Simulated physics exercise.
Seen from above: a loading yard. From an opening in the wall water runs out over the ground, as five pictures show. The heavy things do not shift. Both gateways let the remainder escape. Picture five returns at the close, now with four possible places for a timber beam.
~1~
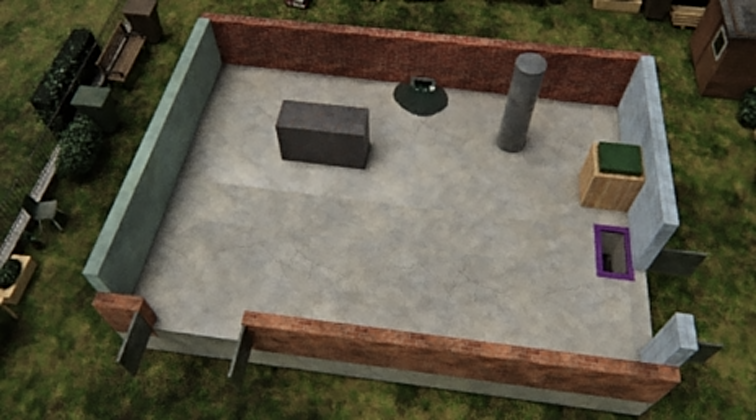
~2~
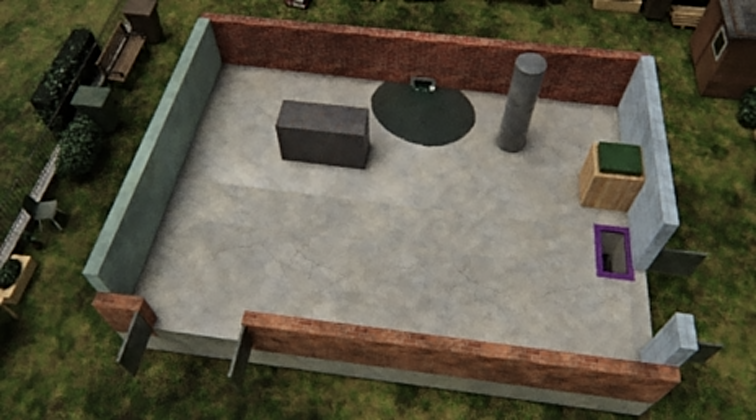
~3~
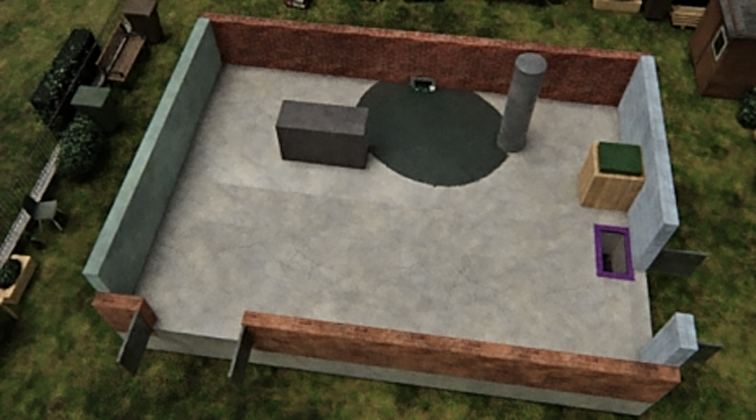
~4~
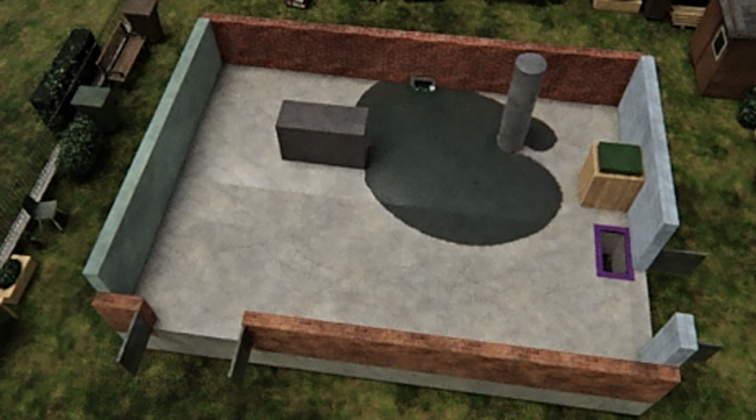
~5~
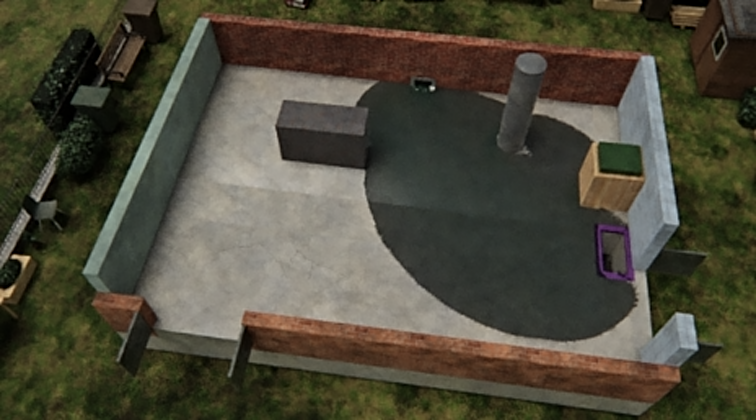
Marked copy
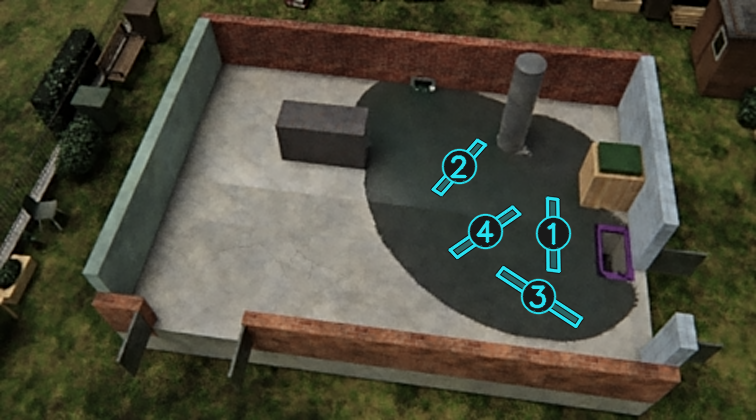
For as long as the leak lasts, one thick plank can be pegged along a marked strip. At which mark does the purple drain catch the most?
I would pick place 4.
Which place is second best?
That is place 3.
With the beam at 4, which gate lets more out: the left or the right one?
The right one.
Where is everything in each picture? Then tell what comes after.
Outfall at (423, 82); purple drain at (614, 252); open gate at (636, 309); open gate at (205, 323); front seen at (445, 106), 2 % of the ground wet; purple drain still dry, in the first frame.
Front seen at (432, 142), 6 % of the ground wet; purple drain still dry, in the second frame.
Front seen at (489, 172), 12 % of the ground wet; purple drain still dry, in the third frame.
Front seen at (533, 227), 22 % of the ground wet; purple drain still dry, in the fourth frame.
Front seen at (578, 336), 37 % of the ground wet; purple drain taking water, in the fifth frame.
On the marked copy, 1 from (553, 270) to (552, 198); 2 from (437, 192) to (481, 142); 3 from (500, 271) to (578, 322); 4 from (453, 253) to (516, 210).
Choosing 1, about 17 % of the stream goes into the purple drain, about 81 % out by the gates.
Choosing 2, about 20 % of the stream goes into the purple drain, about 79 % out by the gates.
Choosing 3, about 29 % of the stream goes into the purple drain, about 70 % out by the gates.
Choosing 4, about 44 % of the stream goes into the purple drain, about 55 % out by the gates.
